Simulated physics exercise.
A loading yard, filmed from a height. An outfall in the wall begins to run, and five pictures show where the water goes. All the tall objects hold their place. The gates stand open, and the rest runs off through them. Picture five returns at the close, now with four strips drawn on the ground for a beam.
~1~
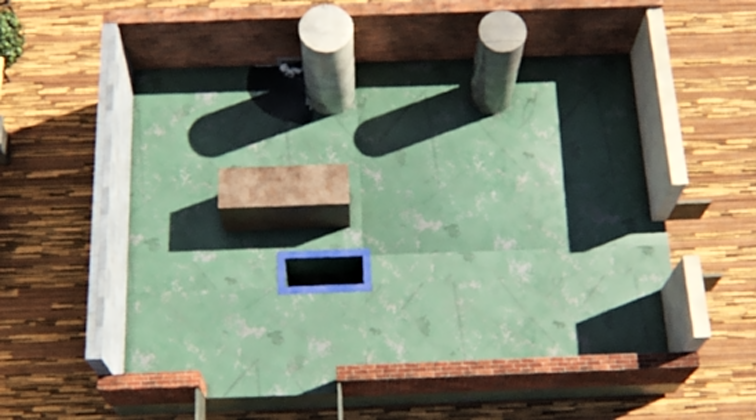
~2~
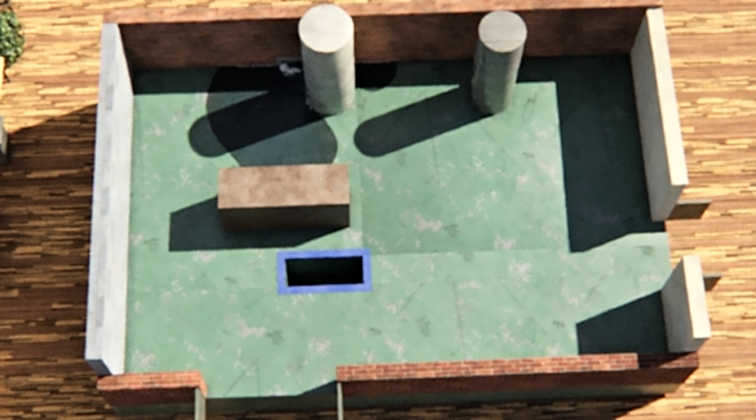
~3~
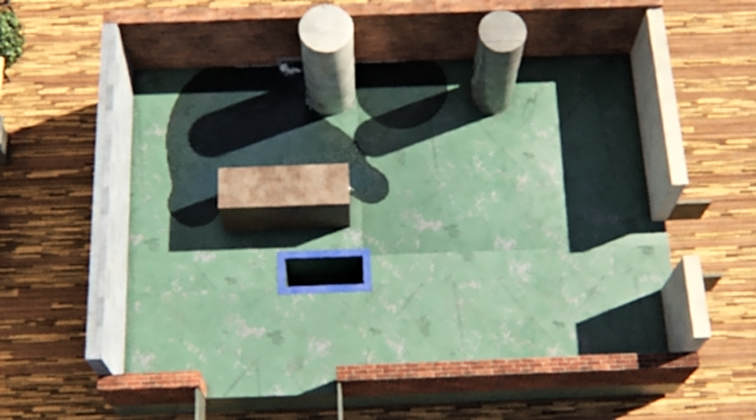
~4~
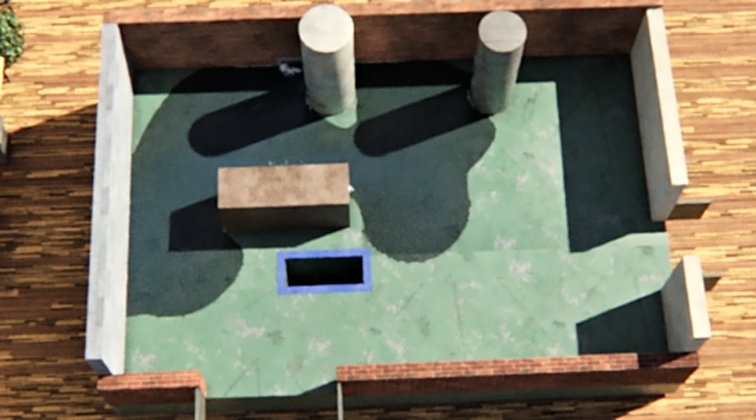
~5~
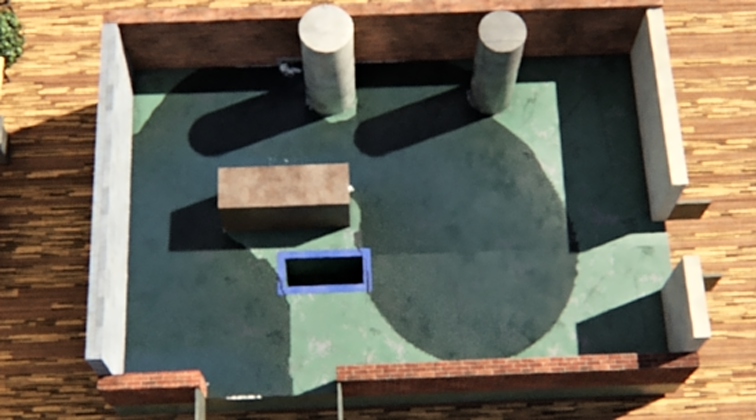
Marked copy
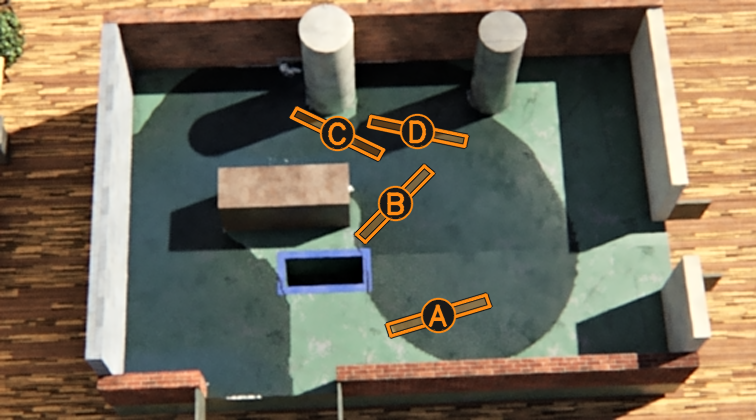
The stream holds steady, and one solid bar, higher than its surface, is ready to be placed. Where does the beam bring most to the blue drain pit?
B is best.
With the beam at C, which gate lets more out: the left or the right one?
The left one.
In orange, A from (389, 330) to (487, 300); B from (360, 238) to (428, 169); C from (294, 112) to (380, 154); D from (369, 121) to (465, 141).
Choosing A, about 4 % of the stream goes into the blue drain pit, about 92 % out by the gates.
Choosing B, about 9 % of the stream goes into the blue drain pit, about 80 % out by the gates.
Choosing C, about 3 % of the stream goes into the blue drain pit, about 90 % out by the gates.
Choosing D, about 5 % of the stream goes into the blue drain pit, about 91 % out by the gates.
